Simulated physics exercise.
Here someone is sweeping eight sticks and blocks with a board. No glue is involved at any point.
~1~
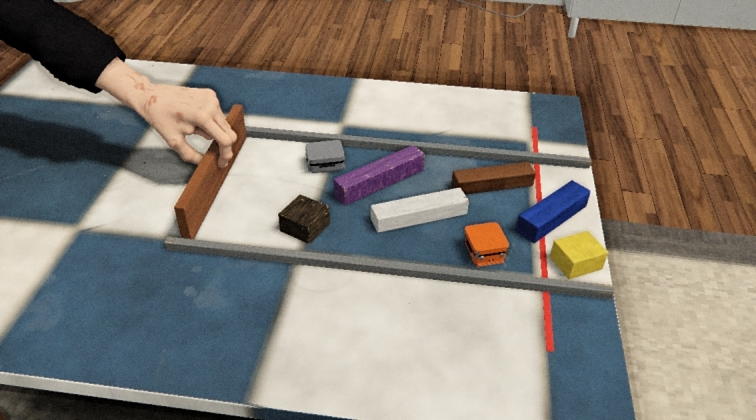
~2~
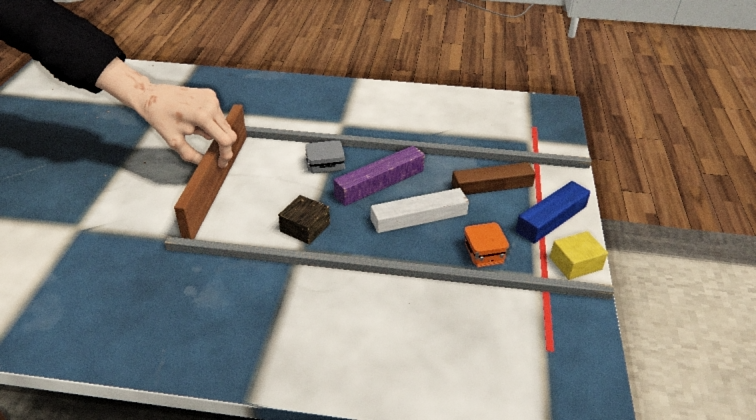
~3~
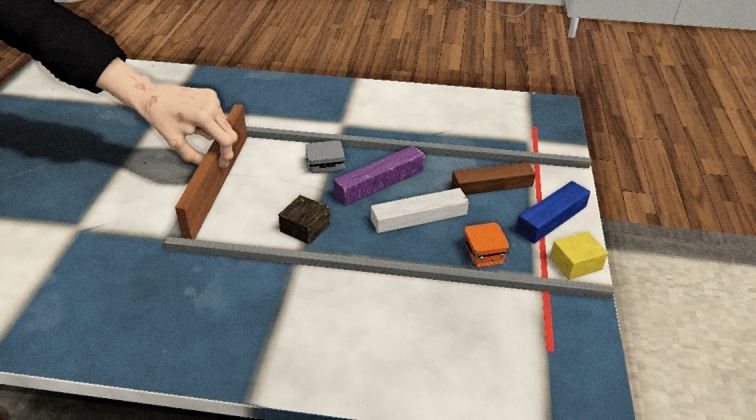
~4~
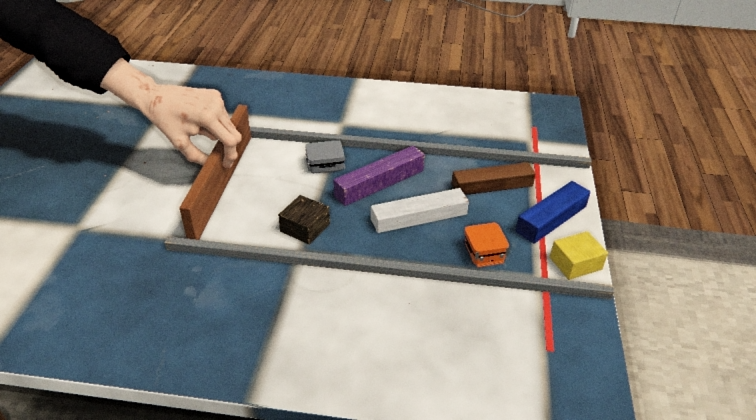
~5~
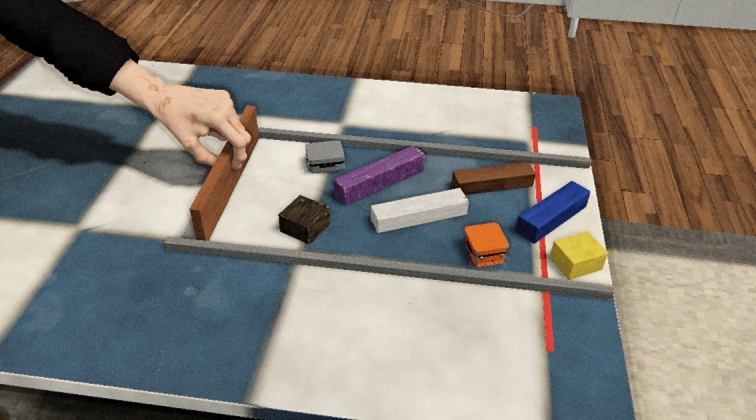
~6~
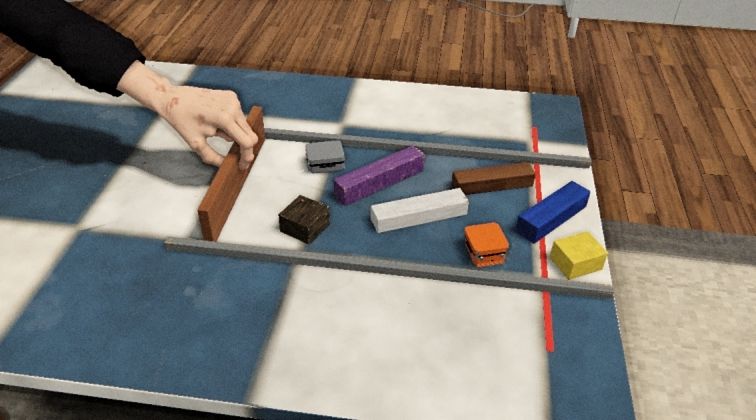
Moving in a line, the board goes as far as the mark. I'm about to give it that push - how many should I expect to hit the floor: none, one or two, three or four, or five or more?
Expect three or four.
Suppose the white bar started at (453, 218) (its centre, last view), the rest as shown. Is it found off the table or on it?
It simply slips off.
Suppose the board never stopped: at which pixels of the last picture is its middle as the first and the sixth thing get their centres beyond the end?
In pixels, around (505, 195) followed by around (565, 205).
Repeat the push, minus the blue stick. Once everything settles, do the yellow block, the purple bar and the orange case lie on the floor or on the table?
The yellow block drops off, the purple bar is kept, the orange case remains up.
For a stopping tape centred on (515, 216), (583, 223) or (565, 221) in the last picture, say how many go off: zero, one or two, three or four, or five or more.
Tape by tape, the falls would be either one or two, then at least five, then at least five.
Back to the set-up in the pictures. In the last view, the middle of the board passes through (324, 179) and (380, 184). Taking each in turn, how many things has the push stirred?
Tally: 2; 4.
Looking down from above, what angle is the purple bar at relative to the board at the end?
Somewhere near 30 degrees, I'd say.
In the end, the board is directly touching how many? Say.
It touches 3.
Soon after, none off yet; yellow block at rest near (578, 255); blue stick at rest near (554, 211); brown stick at rest near (493, 179).
In the end, the number that fall off is three or four; gone, white bar, blue stick and yellow block.
